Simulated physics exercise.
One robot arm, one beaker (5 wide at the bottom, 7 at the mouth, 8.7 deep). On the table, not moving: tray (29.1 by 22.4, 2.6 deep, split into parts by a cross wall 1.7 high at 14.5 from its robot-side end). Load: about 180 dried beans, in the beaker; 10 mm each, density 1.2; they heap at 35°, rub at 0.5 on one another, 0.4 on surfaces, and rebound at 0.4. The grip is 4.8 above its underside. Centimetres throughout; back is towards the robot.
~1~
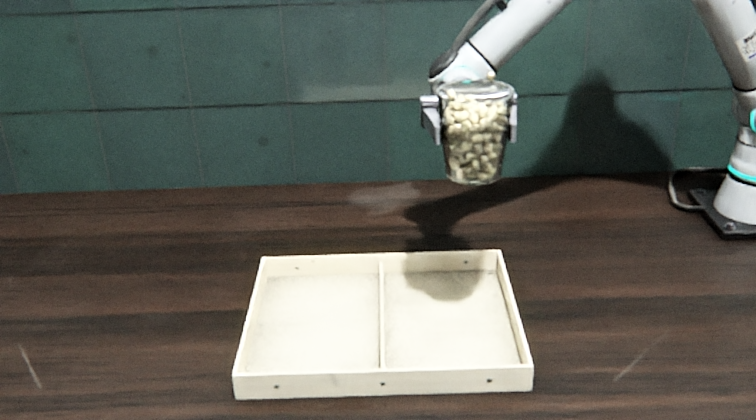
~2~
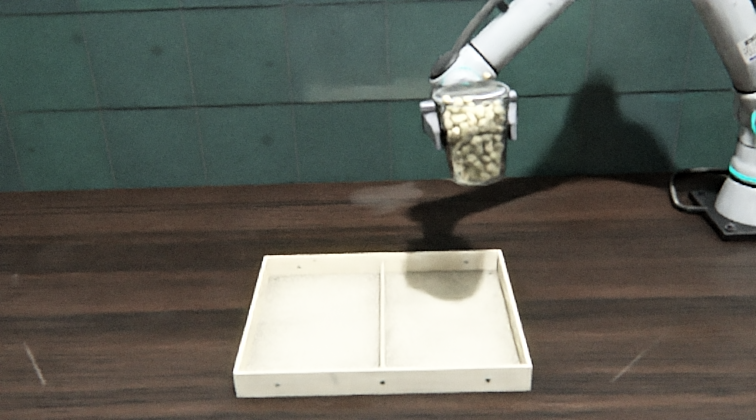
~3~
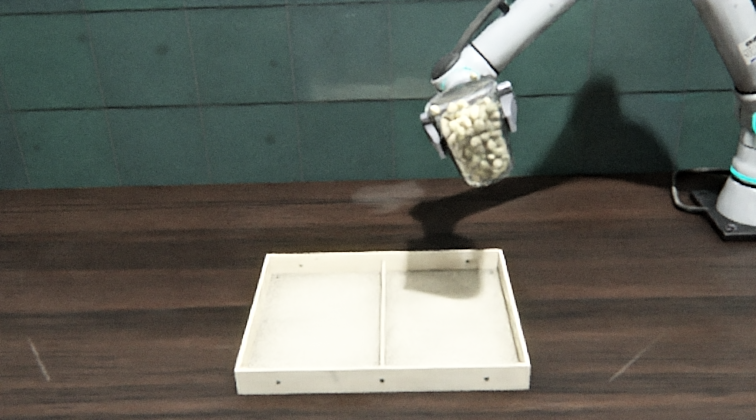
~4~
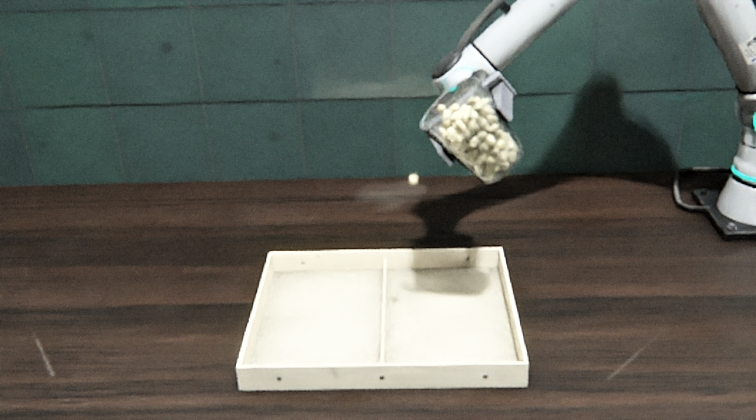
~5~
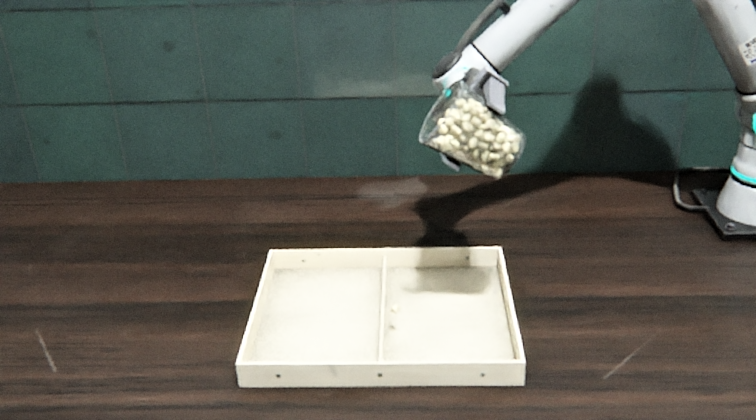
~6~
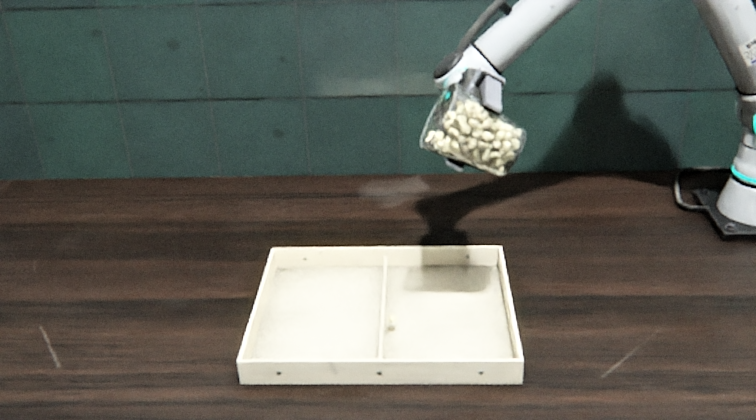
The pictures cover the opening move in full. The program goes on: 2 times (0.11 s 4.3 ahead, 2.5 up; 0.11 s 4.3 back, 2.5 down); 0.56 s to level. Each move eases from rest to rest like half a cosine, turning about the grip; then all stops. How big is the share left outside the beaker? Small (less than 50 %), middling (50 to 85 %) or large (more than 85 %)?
Outside the beaker the share is middling, 50 to 85 %.
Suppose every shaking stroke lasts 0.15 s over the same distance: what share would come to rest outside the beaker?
It would be near 40 per cent.
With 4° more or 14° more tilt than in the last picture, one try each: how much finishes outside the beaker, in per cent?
Some 80 and 95 per cent.
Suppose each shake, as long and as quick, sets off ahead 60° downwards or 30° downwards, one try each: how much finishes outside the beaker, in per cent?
Some 10 and 20 per cent.
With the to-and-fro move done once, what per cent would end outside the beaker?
It would be near 60 per cent.
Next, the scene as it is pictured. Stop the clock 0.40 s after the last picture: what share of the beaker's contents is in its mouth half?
Roughly 95 per cent.
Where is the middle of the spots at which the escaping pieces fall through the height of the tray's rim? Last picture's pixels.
Around (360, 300).
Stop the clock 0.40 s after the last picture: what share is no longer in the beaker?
About 60 per cent by then.
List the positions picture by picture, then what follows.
In the first frame, beaker middle at (474, 135), level; upper third of the load around (475, 117), from x 445 to 505, top at y 75; 181 in the beaker.
In the second frame, beaker middle at (475, 136), tilted 6° forward; upper third of the load around (474, 119), from x 445 to 500, top at y 75.
In the third frame, beaker middle at (476, 137), tilted 21° forward; upper third of the load around (477, 118), from x 435 to 505, top at y 75.
In the fourth frame, beaker middle at (477, 136), tilted 39° forward; upper third of the load around (475, 119), from x 415 to 515, top at y 100; 180 in the beaker, 1 in flight or on a rim.
In the fifth frame, beaker middle at (476, 135), tilted 54° forward; upper third of the load around (473, 120), from x 395 to 515, top at y 105; 180 in the beaker, 1 in the robot-side part.
In the sixth frame, beaker middle at (476, 135), tilted 60° forward; upper third of the load around (472, 122), from x 390 to 515, top at y 105; 180 in the beaker, 1 in the robot-side part.
Then, 0.40 s later, tilted 60° forward, highest piece 26 above the table; 78 in the far-side part, 75 in the beaker, 20 in the robot-side part, 8 in flight or on a rim.
Then, 0.80 s later, tilted 17° forward, highest piece 25 above the table; 90 in the far-side part, 50 in the beaker, 32 in the robot-side part, 9 on the table or floor.
Then, 1.20 s later, level, highest piece 24 above the table; 90 in the far-side part, 50 in the beaker, 32 in the robot-side part, 9 on the table or floor.
Then, 2.25 s later, level, highest piece 24 above the table; 90 in the far-side part, 50 in the beaker, 32 in the robot-side part, 9 on the table or floor.
At rest, 90 in the far-side part, 50 in the beaker, 32 in the robot-side part, 9 on the table or floor. That is 72 % outside the beaker.
